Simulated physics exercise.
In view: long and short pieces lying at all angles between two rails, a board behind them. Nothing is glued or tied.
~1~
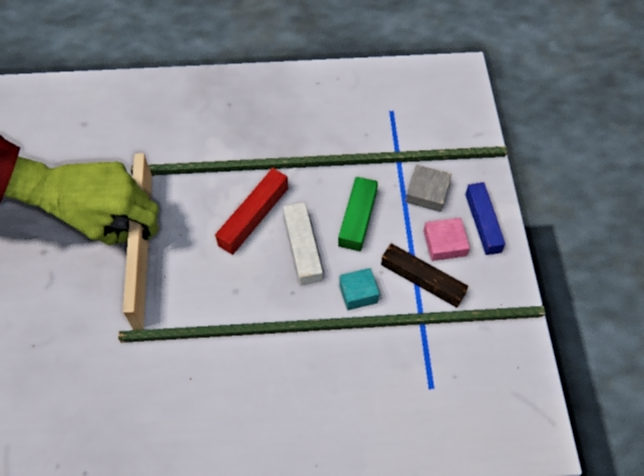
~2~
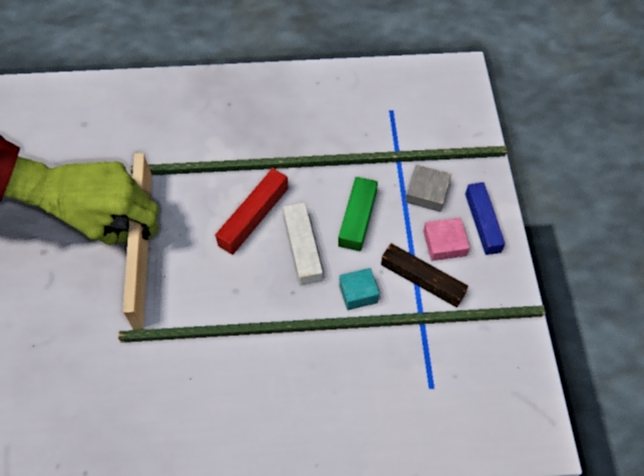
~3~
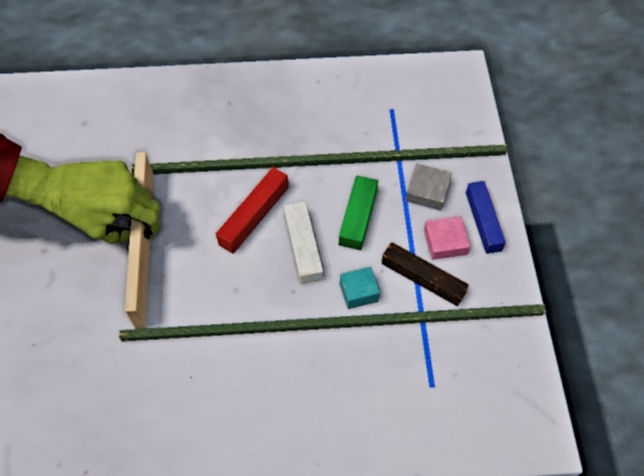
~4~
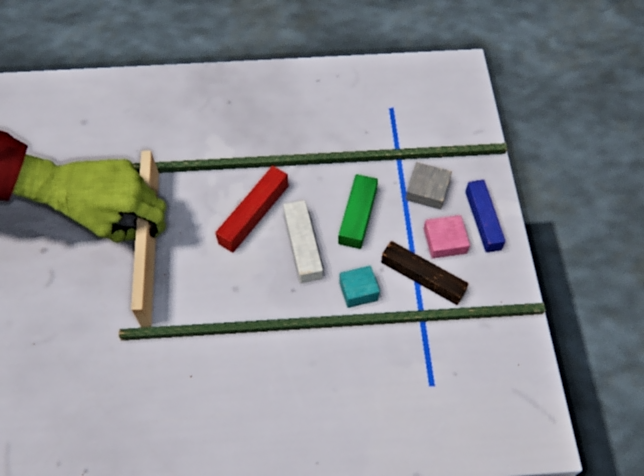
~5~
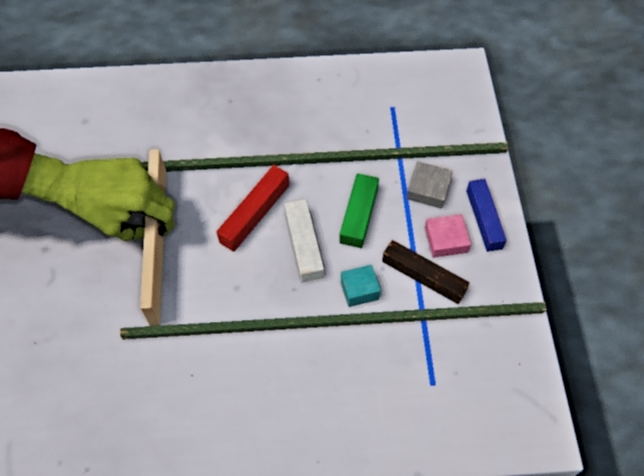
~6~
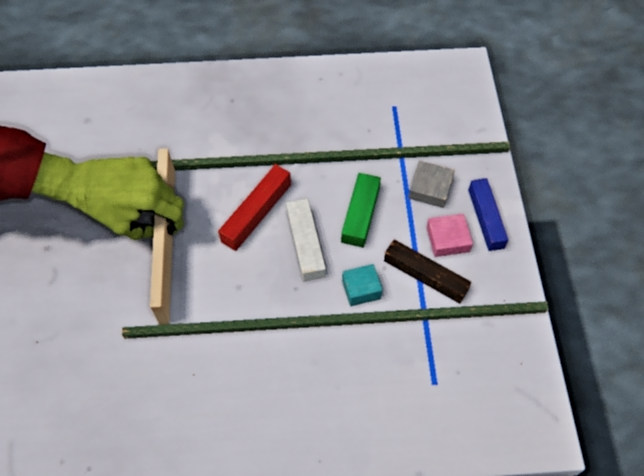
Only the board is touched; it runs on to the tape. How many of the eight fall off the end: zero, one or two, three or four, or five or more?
As it turns out, the number that fall off is zero.
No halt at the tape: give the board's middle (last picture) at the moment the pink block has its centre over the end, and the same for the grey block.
About (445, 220), and (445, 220) for the other.
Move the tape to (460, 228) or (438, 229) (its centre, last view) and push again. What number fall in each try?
In that order 3 and 1.
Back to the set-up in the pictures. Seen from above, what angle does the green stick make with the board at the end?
Near 0 degrees.
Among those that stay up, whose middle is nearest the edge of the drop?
Foremost is the blue bar.
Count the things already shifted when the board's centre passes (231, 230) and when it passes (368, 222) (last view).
At the one place 1, at the other 7.
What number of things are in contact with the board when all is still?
The number is 2.
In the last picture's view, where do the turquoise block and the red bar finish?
The turquoise block at (438, 284), the red bar at (418, 196).
Soon after, none off yet; blue bar at rest near (488, 214); pink block at rest near (449, 235); grey block at rest near (431, 184).
After that, none off yet; blue bar at rest near (491, 214); pink block displaced a little near (466, 233); grey block displaced about its own width near (455, 178).
In the end, the number that fall off is zero.
